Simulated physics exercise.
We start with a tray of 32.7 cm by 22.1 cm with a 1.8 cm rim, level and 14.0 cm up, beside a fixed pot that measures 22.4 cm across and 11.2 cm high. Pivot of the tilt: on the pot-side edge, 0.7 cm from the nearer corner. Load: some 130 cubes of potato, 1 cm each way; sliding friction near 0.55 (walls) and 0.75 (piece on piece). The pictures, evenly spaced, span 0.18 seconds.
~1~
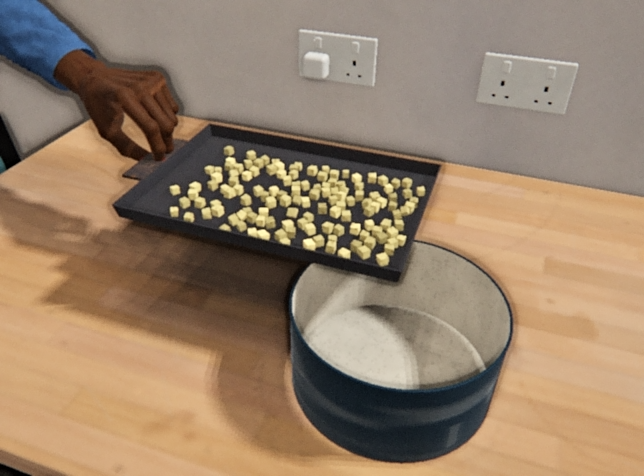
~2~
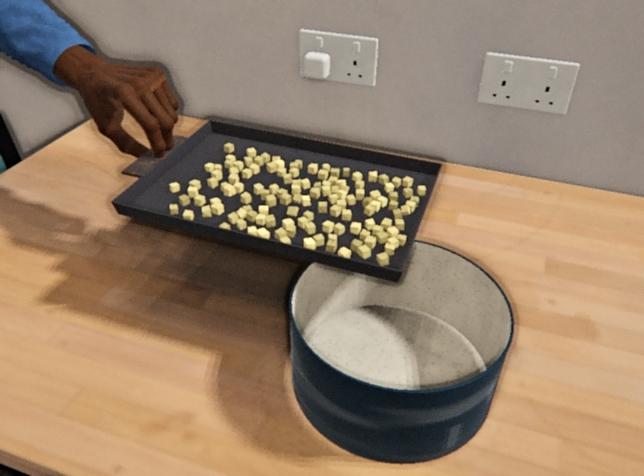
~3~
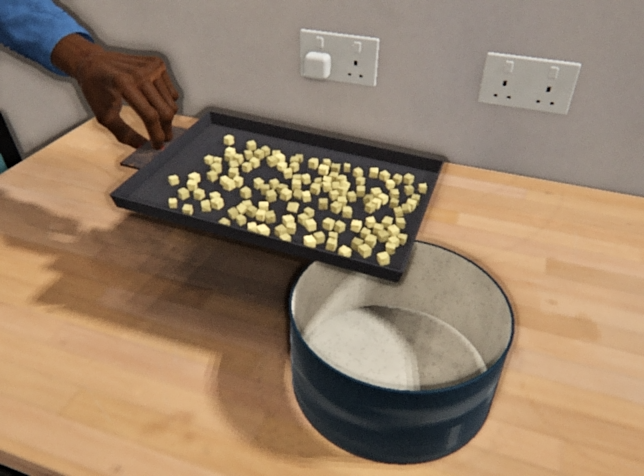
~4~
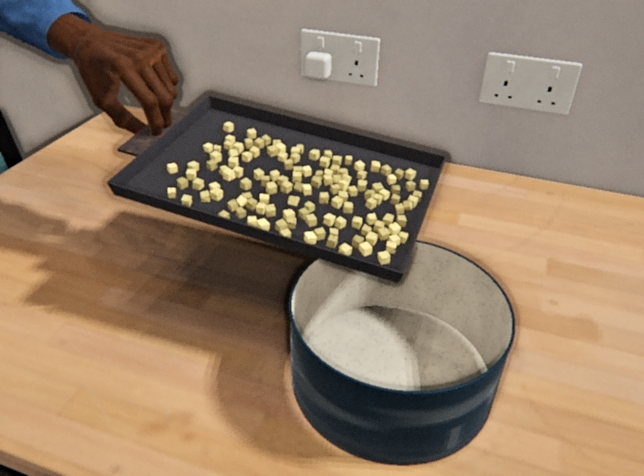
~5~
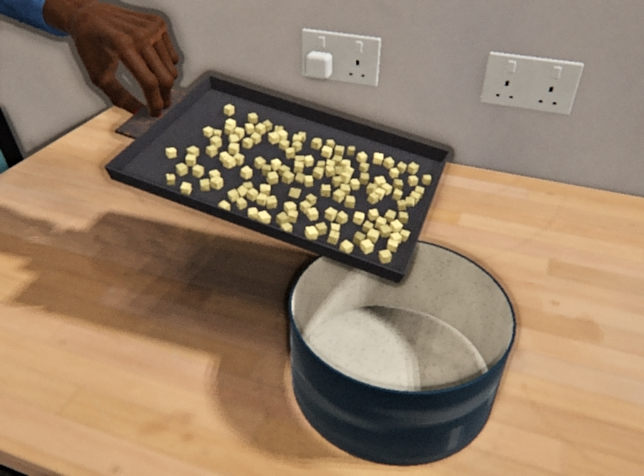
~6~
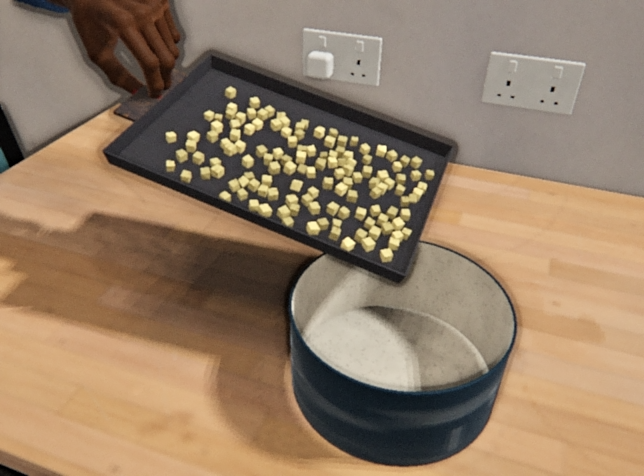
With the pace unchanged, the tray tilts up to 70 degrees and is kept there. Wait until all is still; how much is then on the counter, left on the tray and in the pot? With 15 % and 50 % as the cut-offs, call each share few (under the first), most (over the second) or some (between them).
My estimate: Counter: Few, left on the tray: Some, pot: Most.
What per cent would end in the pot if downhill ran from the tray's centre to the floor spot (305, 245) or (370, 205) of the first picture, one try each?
That would be close to 60 per cent, then close to 25 per cent.
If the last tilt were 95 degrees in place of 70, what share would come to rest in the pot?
In that case, near 100 percent.
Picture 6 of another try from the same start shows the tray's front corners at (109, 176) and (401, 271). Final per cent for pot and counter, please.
Pot 50; counter 5.
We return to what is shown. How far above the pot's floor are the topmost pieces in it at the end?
Height: Approx. 2.5 cm.
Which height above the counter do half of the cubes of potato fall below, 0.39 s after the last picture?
About 22 cm.
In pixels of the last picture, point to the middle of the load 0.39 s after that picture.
Look about (394, 195) in the last view.
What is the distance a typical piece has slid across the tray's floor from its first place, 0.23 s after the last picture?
Roughly 1 cm.
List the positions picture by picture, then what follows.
Tray tilt 0 degrees, front corners at (116, 204) and (399, 268); middle of the pieces at (306, 202); pot at (400, 302), in the first frame.
Tray tilt 1 degrees, front corners at (116, 201) and (399, 268); middle of the pieces at (306, 201), in the second frame.
Tray tilt 3 degrees, front corners at (114, 193) and (400, 269); middle of the pieces at (306, 196), in the third frame.
Tray tilt 6 degrees, front corners at (112, 181) and (401, 270), lowest corner right front; middle of the pieces at (307, 190), in the fourth frame.
Tray tilt 11 degrees, front corners at (109, 166) and (402, 271), lowest corner right front; middle of the pieces at (309, 181), in the fifth frame.
Tray tilt 15 degrees, front corners at (108, 150) and (403, 272), lowest corner right front; middle of the pieces at (311, 173); pot at (401, 303), in the sixth frame.
Then, 0.23 s after the last picture, tilt 43 degrees; the tray holds 100 %, the pot 0 %.
Then, 0.39 s after the last picture, tilt 62 degrees; the tray holds 100 %, the pot 0 %.
Then, 0.68 s after the last picture, tilt 70 degrees; the tray holds 40 %, the pot 55 %.
In the end, counter 0 %, tray 35 %, pot 65 %.
